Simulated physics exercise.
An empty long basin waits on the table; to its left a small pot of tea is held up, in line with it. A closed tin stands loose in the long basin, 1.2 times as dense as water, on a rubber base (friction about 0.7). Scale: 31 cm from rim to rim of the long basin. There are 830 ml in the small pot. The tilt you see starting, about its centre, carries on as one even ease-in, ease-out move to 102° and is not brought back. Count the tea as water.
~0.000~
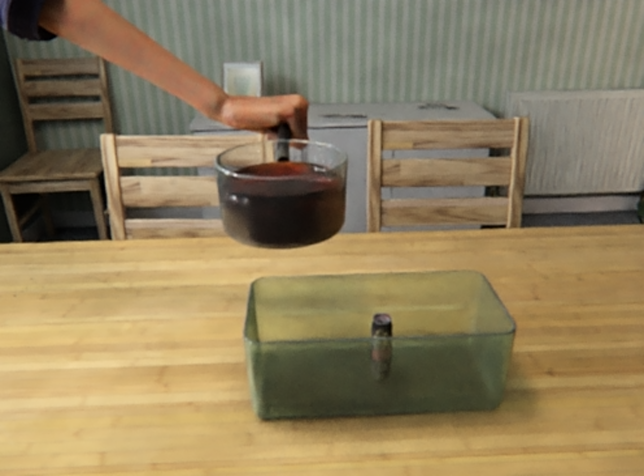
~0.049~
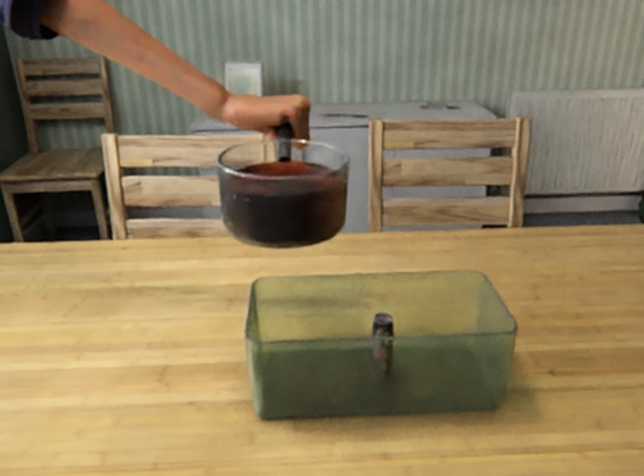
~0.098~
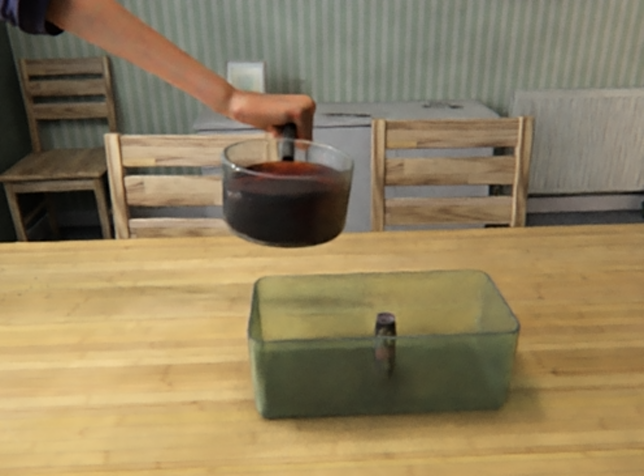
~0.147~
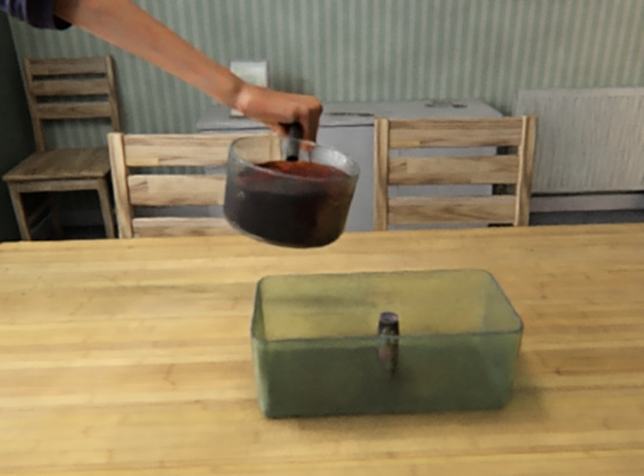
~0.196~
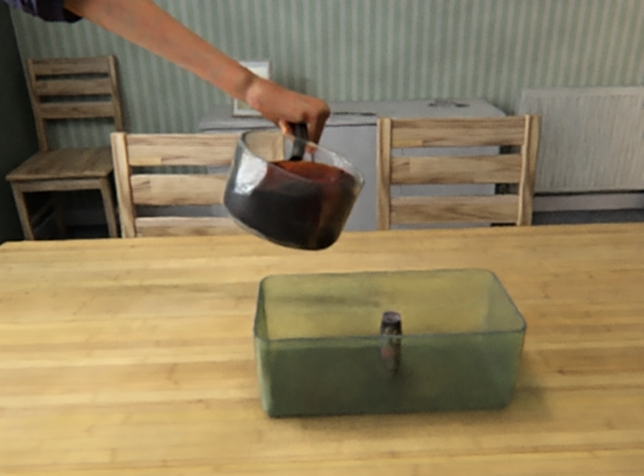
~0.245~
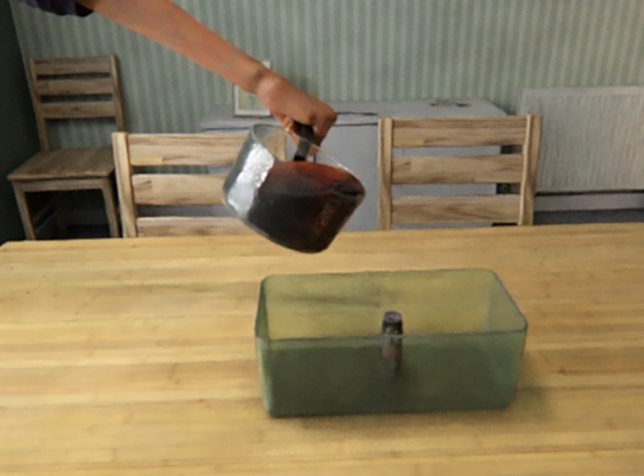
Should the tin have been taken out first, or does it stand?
It falls.
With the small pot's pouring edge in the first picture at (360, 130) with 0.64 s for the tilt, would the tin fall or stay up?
Then it goes over.
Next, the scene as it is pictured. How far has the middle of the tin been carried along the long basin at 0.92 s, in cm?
Some 3 cm.
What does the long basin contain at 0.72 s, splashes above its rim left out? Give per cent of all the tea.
Some 82 per cent.
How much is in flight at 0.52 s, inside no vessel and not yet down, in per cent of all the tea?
Near 44 in a hundred.
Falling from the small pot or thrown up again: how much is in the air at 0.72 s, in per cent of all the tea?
About 9 per cent.
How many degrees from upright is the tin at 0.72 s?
It is at some 0°.
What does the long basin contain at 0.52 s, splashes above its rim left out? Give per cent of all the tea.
About 18 per cent.
Then, 0.52 s in, the tilt is 92° and 38 per cent is still to pour; the tin stands where it began.
Then, 0.72 s in, the tilt is 102° and 10 per cent is still to pour; the tin stands where it began.
Then, 0.92 s in, the tilt is 102° and 1 per cent is still to pour; the tin leans 10°.
Then, 1.15 s in, the tilt is 102° and 0 per cent is still to pour; the tin leans 21°.
Finally, the tin lies on its side.
